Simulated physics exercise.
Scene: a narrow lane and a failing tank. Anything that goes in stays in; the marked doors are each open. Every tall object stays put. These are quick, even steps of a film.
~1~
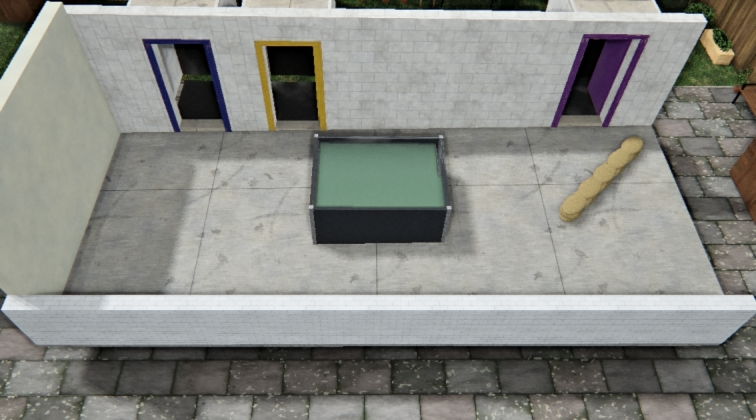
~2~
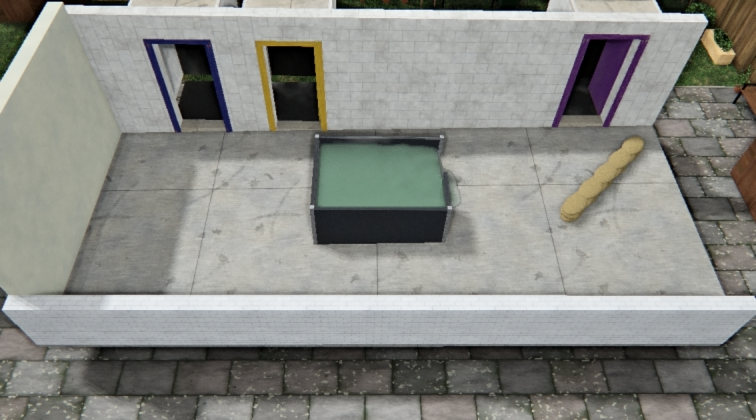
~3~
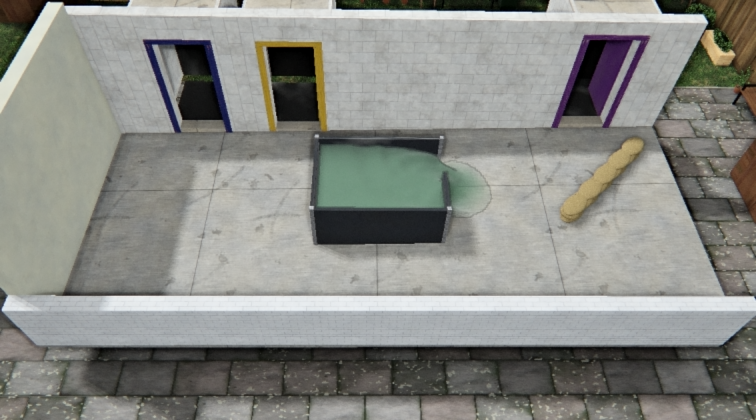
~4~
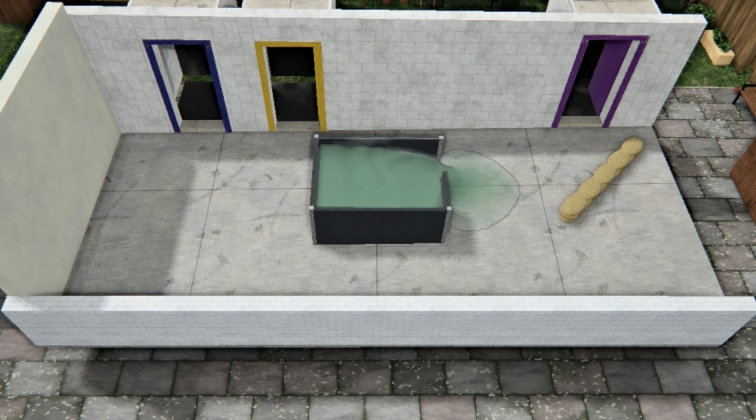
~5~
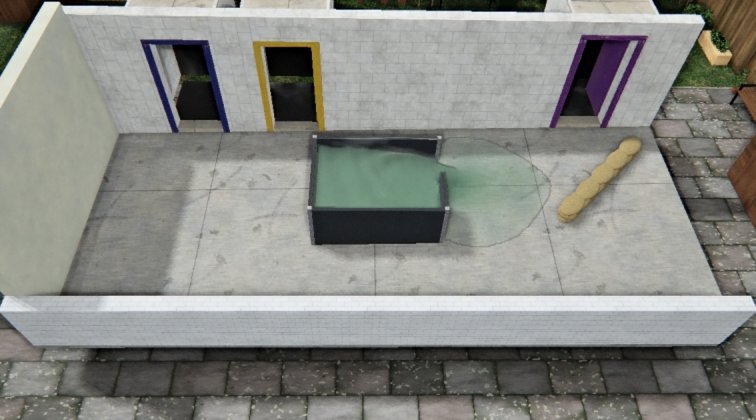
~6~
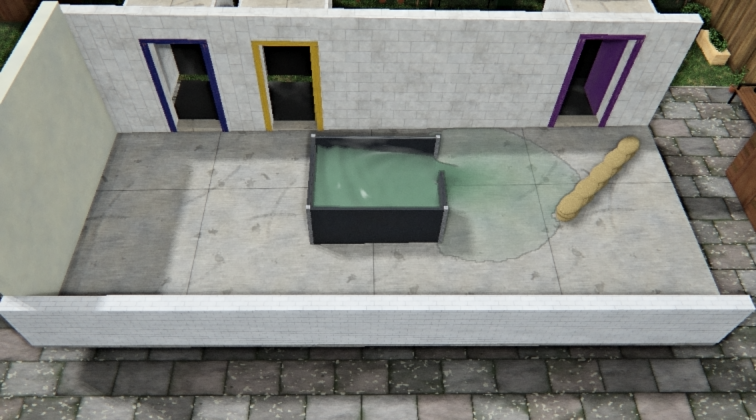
In the video, an open tank of still green water on a concrete floor begins leaking through a gap in its right side, and the water spreads rightward across the floor in a widening pool to a tan, log-like barrier.
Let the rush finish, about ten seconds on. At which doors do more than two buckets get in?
In order: The purple door will be overrun, the yellow door will keep it to two buckets, the blue door will keep it to two buckets.
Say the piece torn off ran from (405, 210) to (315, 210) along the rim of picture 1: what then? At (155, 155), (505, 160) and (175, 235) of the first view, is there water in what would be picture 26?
First soaked through, second soaked through, third soaked through.
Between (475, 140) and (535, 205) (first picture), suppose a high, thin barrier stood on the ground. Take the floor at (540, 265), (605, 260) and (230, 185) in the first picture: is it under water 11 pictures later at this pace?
Submerged; submerged; untouched.
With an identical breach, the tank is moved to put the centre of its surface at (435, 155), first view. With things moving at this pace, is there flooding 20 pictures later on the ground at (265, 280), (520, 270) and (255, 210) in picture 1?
Bone-dry, soaked, bone-dry.
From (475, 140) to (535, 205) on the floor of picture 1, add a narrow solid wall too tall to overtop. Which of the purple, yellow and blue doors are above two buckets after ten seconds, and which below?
The purple door remains under the limit, the yellow door remains under the limit, the blue door remains under the limit.
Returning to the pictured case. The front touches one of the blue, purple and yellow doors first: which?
The purple one.
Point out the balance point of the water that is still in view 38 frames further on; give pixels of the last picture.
Centre of the water: Near (462, 195).
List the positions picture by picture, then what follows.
In the first picture, still water in the open tank at (379, 174).
In the second picture, water pours out at (438, 177) and has run to a hidden place.
In the third picture, the front is at (486, 198), out from the gap at (438, 180).
In the fourth picture, the front is at (512, 180), out from the gap at (437, 181).
In the fifth picture, the front is at (541, 177), out from the gap at (435, 181).
In the sixth picture, the front is at (571, 173), out from the gap at (434, 180).
A moment on, water covers 25 % of the floor; the purple door wet at the sill, nothing in, the yellow door not reached, the blue door not reached.
Next, water covers 30 % of the floor; the purple door under two buckets in, the yellow door not reached, the blue door not reached.
Then, water covers 35 % of the floor; the purple door far over two buckets in, the yellow door not reached, the blue door not reached.
Later, water covers 45 % of the floor; the purple door far over two buckets in, the yellow door wet at the sill, nothing in, the blue door not reached.
In the end, water covers 80 % of the floor; the purple door far over two buckets in, the yellow door wet at the sill, nothing in, the blue door wet at the sill, nothing in.
